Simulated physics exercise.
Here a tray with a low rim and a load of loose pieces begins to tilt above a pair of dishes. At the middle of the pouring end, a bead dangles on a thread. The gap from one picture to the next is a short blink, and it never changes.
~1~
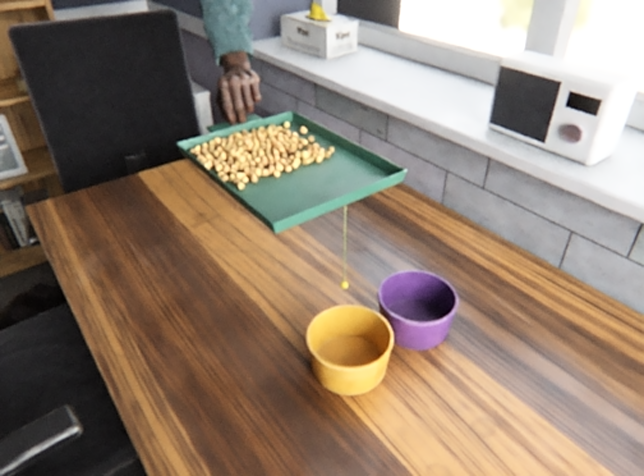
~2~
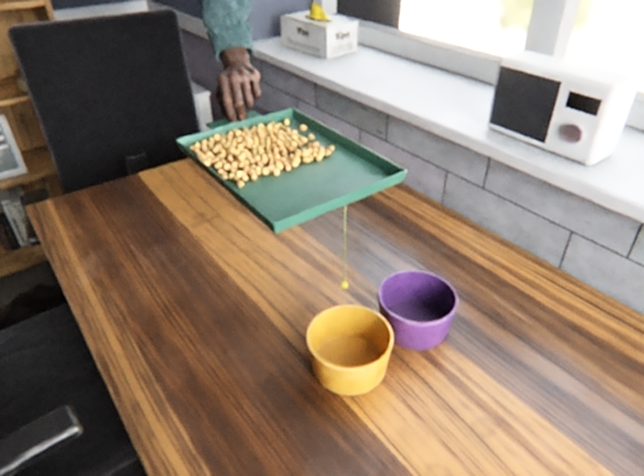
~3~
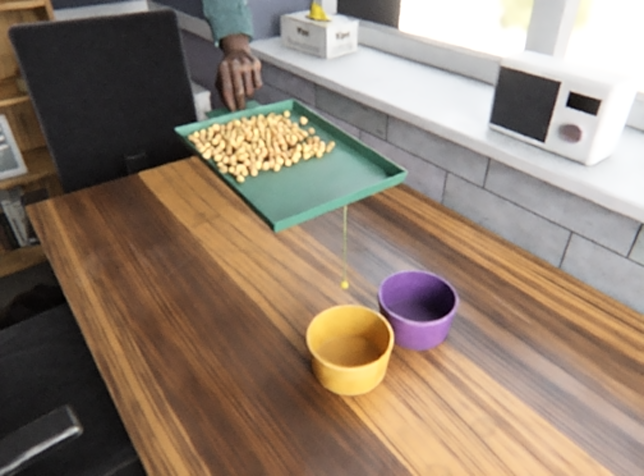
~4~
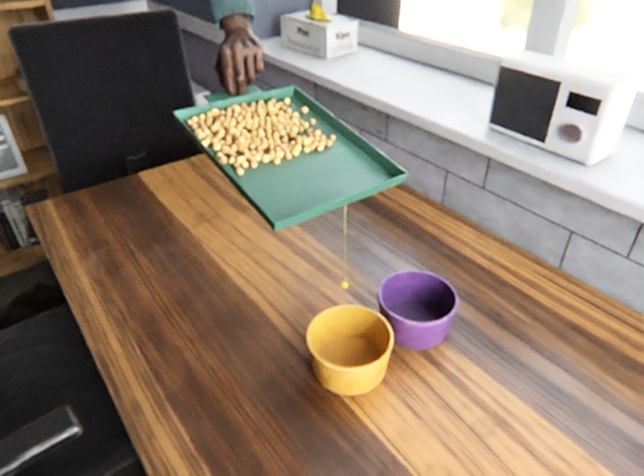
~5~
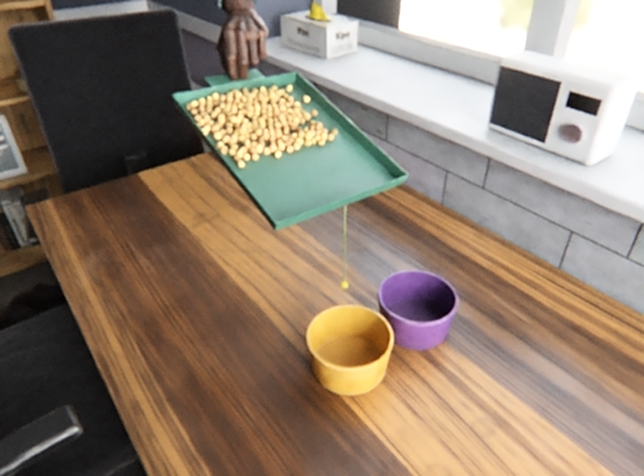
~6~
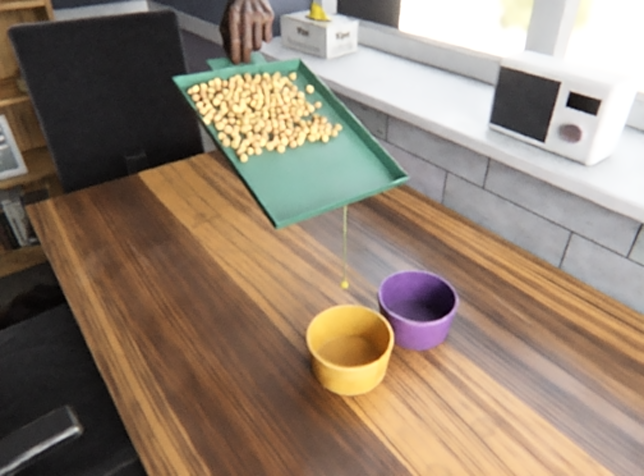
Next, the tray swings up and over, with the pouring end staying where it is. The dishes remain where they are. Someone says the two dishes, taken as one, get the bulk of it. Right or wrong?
Right, they get more than half.
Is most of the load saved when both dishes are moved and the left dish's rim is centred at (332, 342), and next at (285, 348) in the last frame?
Taking them in turn, it's beyond half and then short of half.
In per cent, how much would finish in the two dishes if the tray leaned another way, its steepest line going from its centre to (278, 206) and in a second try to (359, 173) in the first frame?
Respectively close to 10 and 30 in a hundred.
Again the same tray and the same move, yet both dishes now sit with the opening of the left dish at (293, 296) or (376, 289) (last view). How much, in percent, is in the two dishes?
You'd get 0 in a hundred the first time and 40 in a hundred the second.
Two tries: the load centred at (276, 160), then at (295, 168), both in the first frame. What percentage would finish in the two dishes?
First some 80, then 90 per cent.
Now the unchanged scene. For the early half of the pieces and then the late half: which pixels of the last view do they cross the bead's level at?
Half one: (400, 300), half two: (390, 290).
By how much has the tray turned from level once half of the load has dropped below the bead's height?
Somewhere near 90 degrees, I'd say.
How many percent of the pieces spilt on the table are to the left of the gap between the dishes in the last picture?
Around 30 percent of the pieces.
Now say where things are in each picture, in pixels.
In the first frame, corners of the pouring end at (274, 221) and (403, 170), level; middle of the load at (260, 152), dried chickpeas; left dish at (377, 373); right dish at (444, 329); bead on its thread at (344, 285).
In the second frame, corners of the pouring end at (275, 221) and (403, 170), level; middle of the load at (260, 149).
In the third frame, corners of the pouring end at (275, 221) and (404, 171), tipped barely, lowest at the right corner; middle of the load at (259, 142).
In the fourth frame, corners of the pouring end at (276, 220) and (404, 173), tipped a little, lowest at the right corner; middle of the load at (259, 131).
In the fifth frame, corners of the pouring end at (277, 220) and (405, 174), tipped clearly, lowest at the right corner; middle of the load at (261, 120).
In the sixth frame, corners of the pouring end at (278, 220) and (406, 176), tipped clearly, lowest at the right corner; middle of the load at (264, 111); left dish at (377, 373); right dish at (444, 329).
Soon after the last picture, tray tipped steeply; most on the tray; about a quarter in the air.
A little later, tray tipped past a quarter turn; about a third on the tray; a small part in the left dish; about a quarter in the right dish; about a quarter outside both; a small part in the air.
Later still, tray tipped past a quarter turn; about a quarter in the left dish; about half in the right dish; about a quarter outside both.
At rest, tray tipped past a quarter turn; about a quarter in the left dish; about half in the right dish; about a quarter outside both.
